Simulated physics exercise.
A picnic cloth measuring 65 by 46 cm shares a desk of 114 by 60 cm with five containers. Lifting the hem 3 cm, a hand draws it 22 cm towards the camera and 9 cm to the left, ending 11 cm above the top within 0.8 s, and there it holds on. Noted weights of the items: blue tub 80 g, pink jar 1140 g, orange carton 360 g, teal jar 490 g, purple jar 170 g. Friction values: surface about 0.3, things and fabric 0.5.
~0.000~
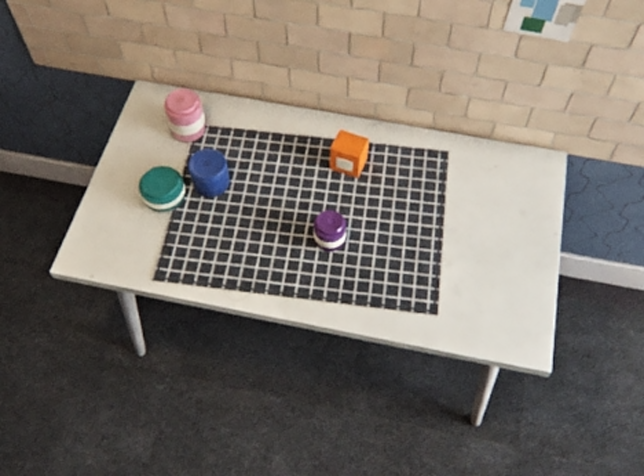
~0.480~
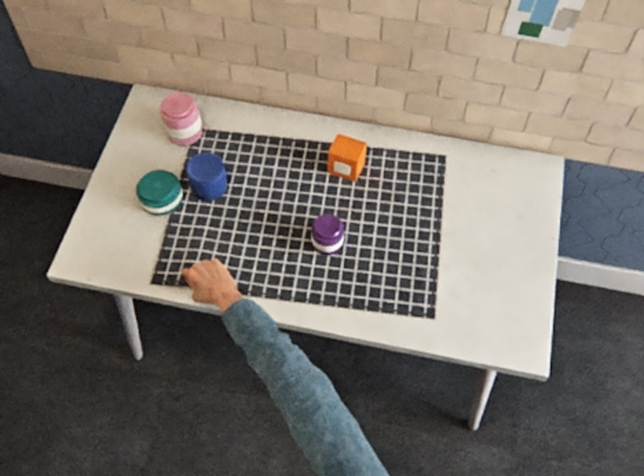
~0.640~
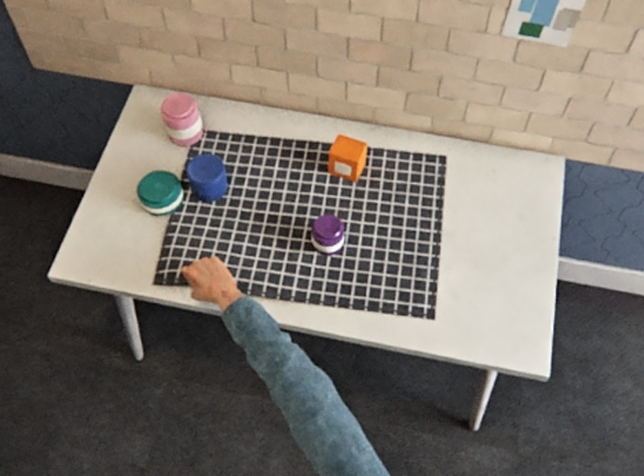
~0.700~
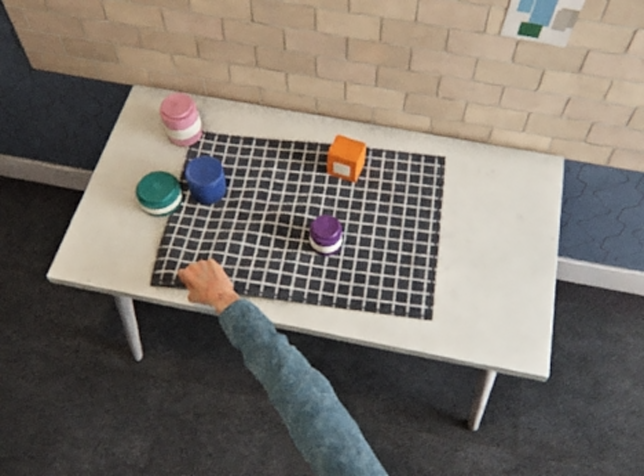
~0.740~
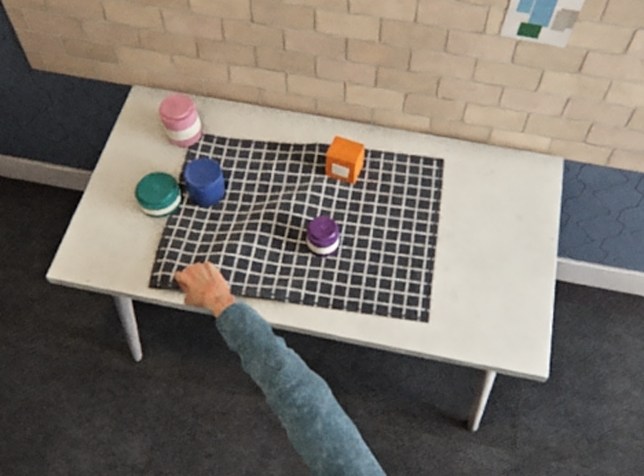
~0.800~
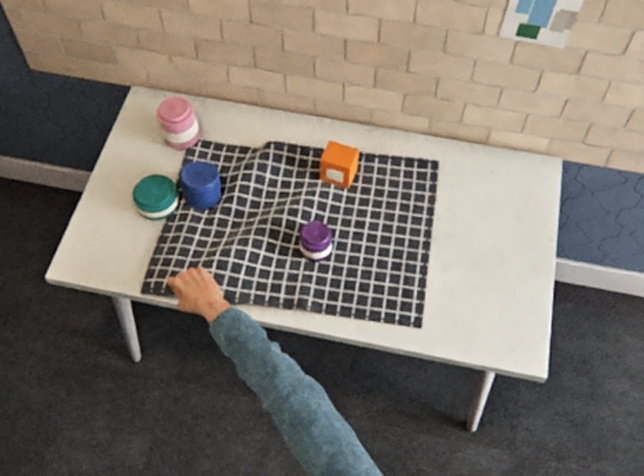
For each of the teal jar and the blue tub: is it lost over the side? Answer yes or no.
Answers: Teal jar - no; blue tub - no.
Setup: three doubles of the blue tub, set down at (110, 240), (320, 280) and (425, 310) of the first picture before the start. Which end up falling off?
First keeps its place, second leaves the top, third leaves the top.
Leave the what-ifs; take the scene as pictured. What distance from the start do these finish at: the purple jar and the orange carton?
About: Purple jar over the edge, orange carton 30 cm.
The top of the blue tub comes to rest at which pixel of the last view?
Around (141, 246).
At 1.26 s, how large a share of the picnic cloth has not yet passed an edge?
Roughly 70% of it.
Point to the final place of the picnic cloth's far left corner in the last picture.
(170, 202) or thereabouts.
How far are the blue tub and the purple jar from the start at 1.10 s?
Blue tub: 15 cm; purple jar: 15 cm.
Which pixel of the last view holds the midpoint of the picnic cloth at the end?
Around (221, 283).
At 1.0 s, 90 % of the picnic cloth is still over the top; blue tub 8 cm off its start, teal jar 3 cm off its start, orange carton 10 cm off its start.
At 1.1 s, 80 % of the picnic cloth is still over the top; blue tub 15 cm off its start, teal jar 7 cm off its start, orange carton 16 cm off its start.
At 1.3 s, 70 % of the picnic cloth is still over the top; blue tub 22 cm off its start at (152, 240), teal jar 10 cm off its start at (133, 219), purple jar 24 cm off its start at (252, 297).
At 1.4 s, 60 % of the picnic cloth is still over the top; blue tub 25 cm off its start, teal jar 11 cm off its start, purple jar 29 cm off its start.
At 3.0 s, 60 % of the picnic cloth is still over the top; blue tub 25 cm off its start at (141, 246), teal jar 11 cm off its start at (128, 222), purple jar over the edge, orange carton 29 cm off its start at (261, 224).
